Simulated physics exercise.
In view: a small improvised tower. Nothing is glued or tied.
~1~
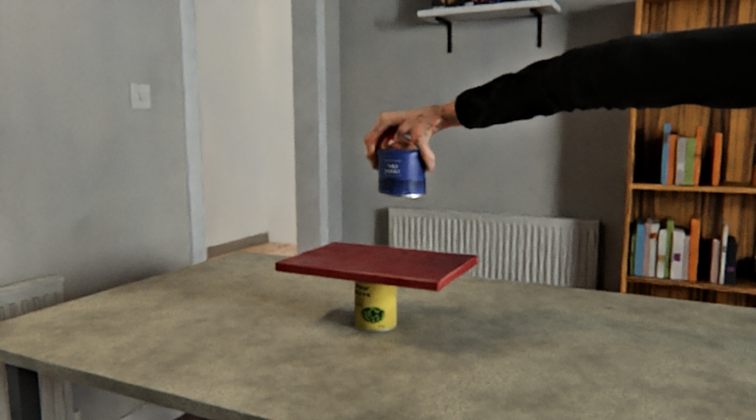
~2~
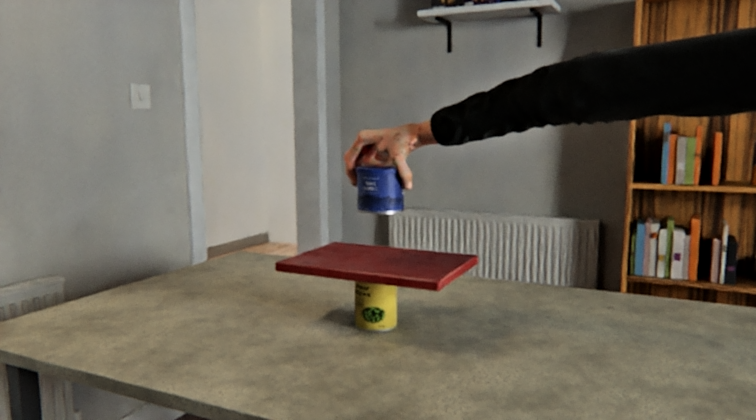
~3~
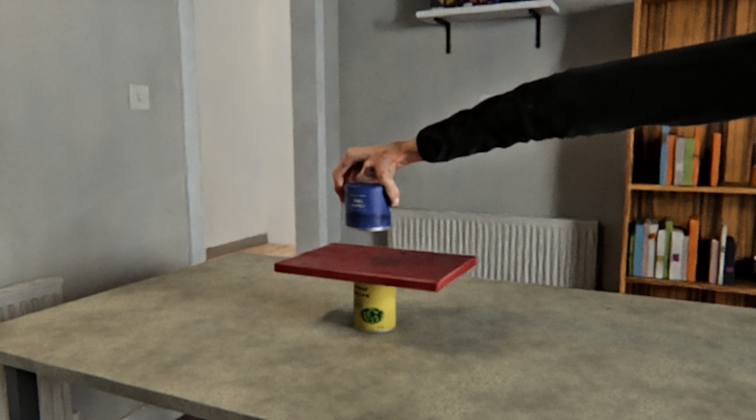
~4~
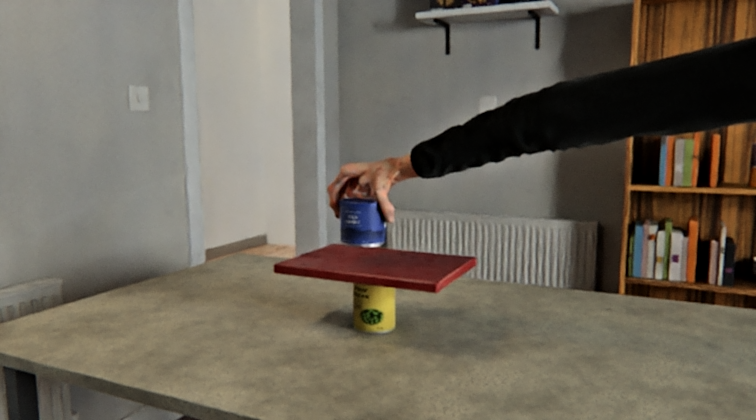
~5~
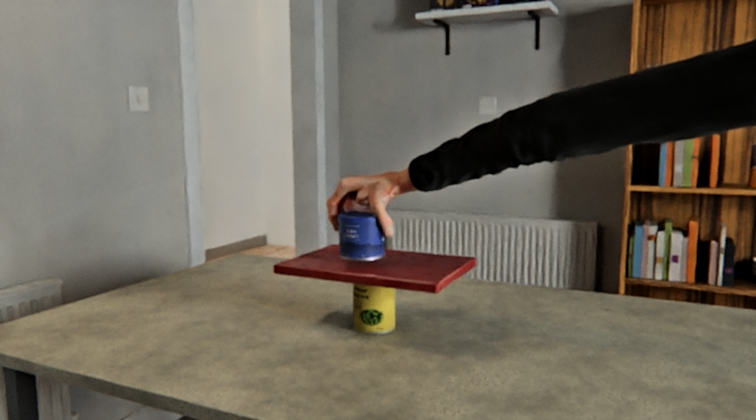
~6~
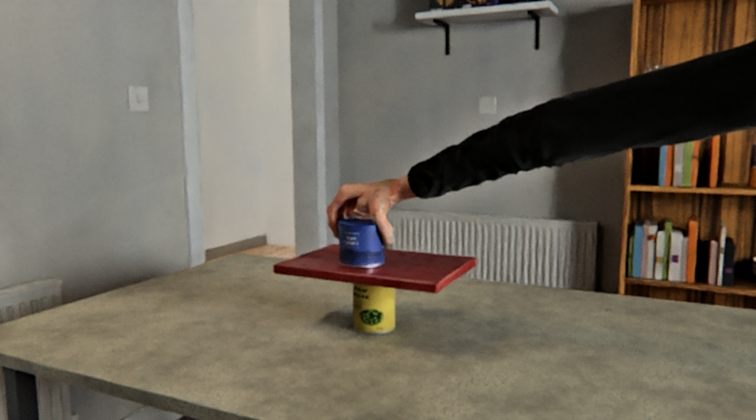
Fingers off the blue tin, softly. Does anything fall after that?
Outcome: The stack holds.
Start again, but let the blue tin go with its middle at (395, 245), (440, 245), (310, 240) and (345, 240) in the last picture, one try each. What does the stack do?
In the first case it stays up; in the second case it gives way; in the third case it gives way; in the fourth case it stays up.
Then, 0.20 s later than the last frame, all is still.
Then, 0.40 s later than the last frame, blue tin resting near (362, 243).
When it is over, all 3 as before. End places, in pixels of the last picture, blue tin near (362, 243). The stack stays up.
